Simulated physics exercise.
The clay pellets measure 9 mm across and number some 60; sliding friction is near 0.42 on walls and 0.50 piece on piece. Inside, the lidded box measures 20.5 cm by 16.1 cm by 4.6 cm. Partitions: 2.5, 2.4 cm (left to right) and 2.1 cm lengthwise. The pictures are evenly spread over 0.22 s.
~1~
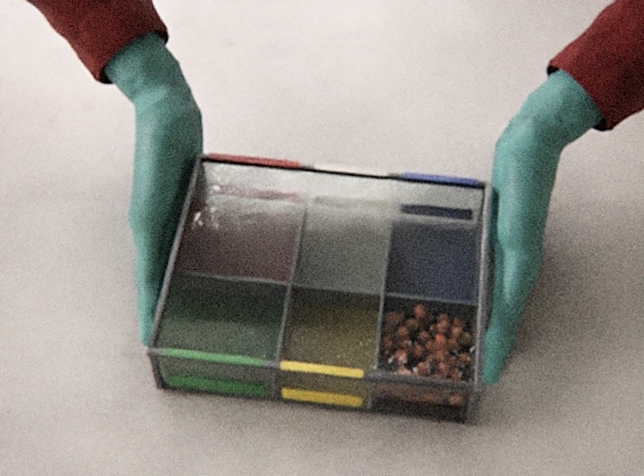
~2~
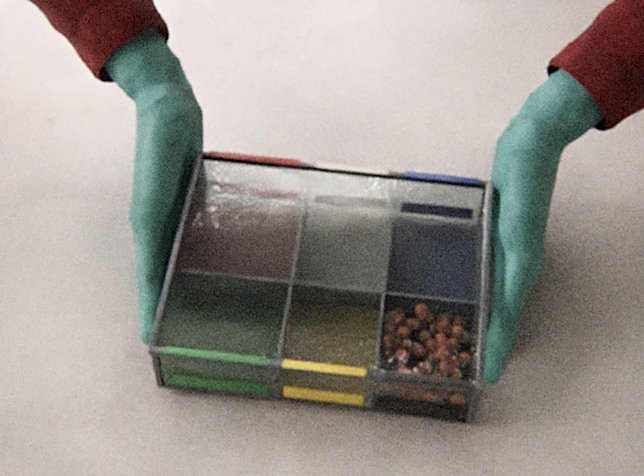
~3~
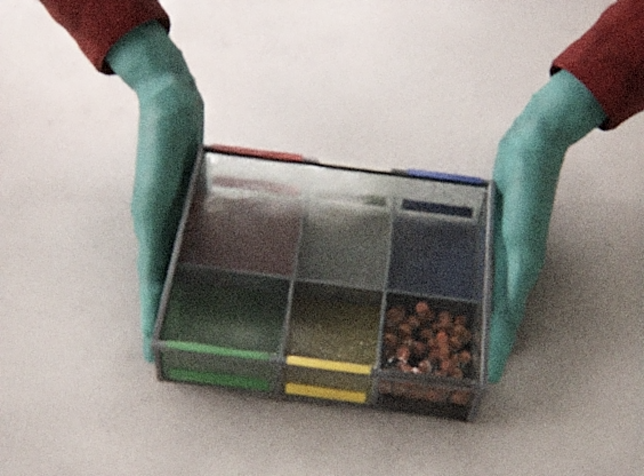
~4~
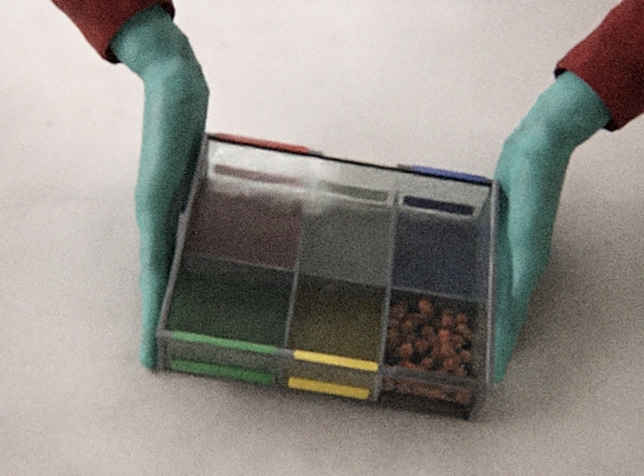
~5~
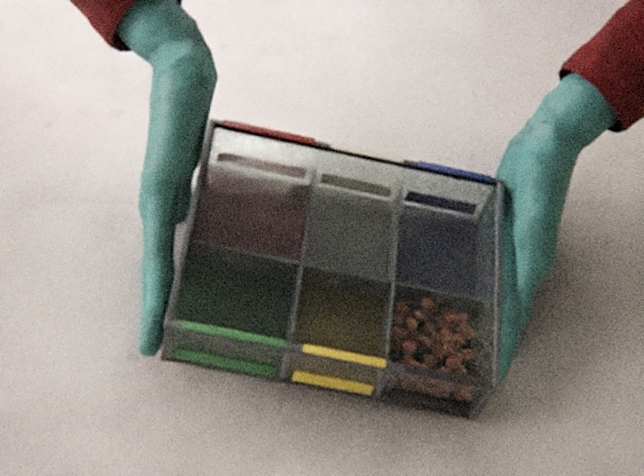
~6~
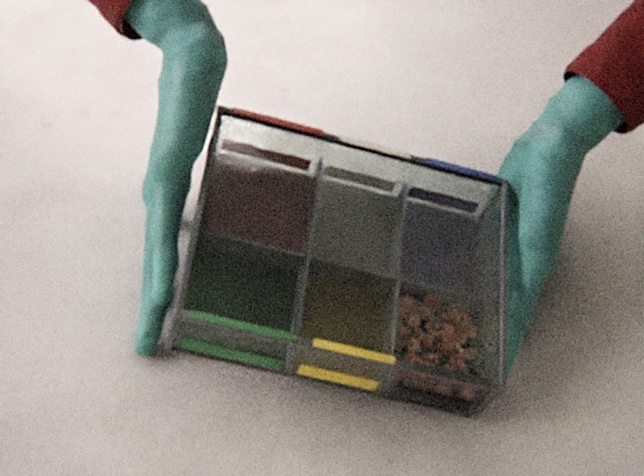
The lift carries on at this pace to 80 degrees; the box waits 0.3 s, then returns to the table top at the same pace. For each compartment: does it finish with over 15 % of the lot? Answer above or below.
Red below, blue below, green below, yellow below, white below, black above.
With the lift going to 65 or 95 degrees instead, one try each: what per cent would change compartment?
Some 0 and 5 per cent.
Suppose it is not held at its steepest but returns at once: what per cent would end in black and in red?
In that case black 100, red 0.
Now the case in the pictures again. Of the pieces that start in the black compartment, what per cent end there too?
About 100 per cent.
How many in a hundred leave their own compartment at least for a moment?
Roughly 0 per cent.
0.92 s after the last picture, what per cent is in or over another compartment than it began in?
Roughly 0 per cent.
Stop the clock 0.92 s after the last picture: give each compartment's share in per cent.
Red 0; blue 0; green 0; yellow 0; white 0; black 100.
Then, 0.92 s after the last picture, tilt 80 degrees; black 100 %.
Then, 1.52 s after the last picture, tilt 42 degrees; black 100 %.
Then, 2.18 s after the last picture, tilt 0 degrees; black 100 %.
In the end, red 0 %, blue 0 %, green 0 %, yellow 0 %, white 0 %, black 100 %.
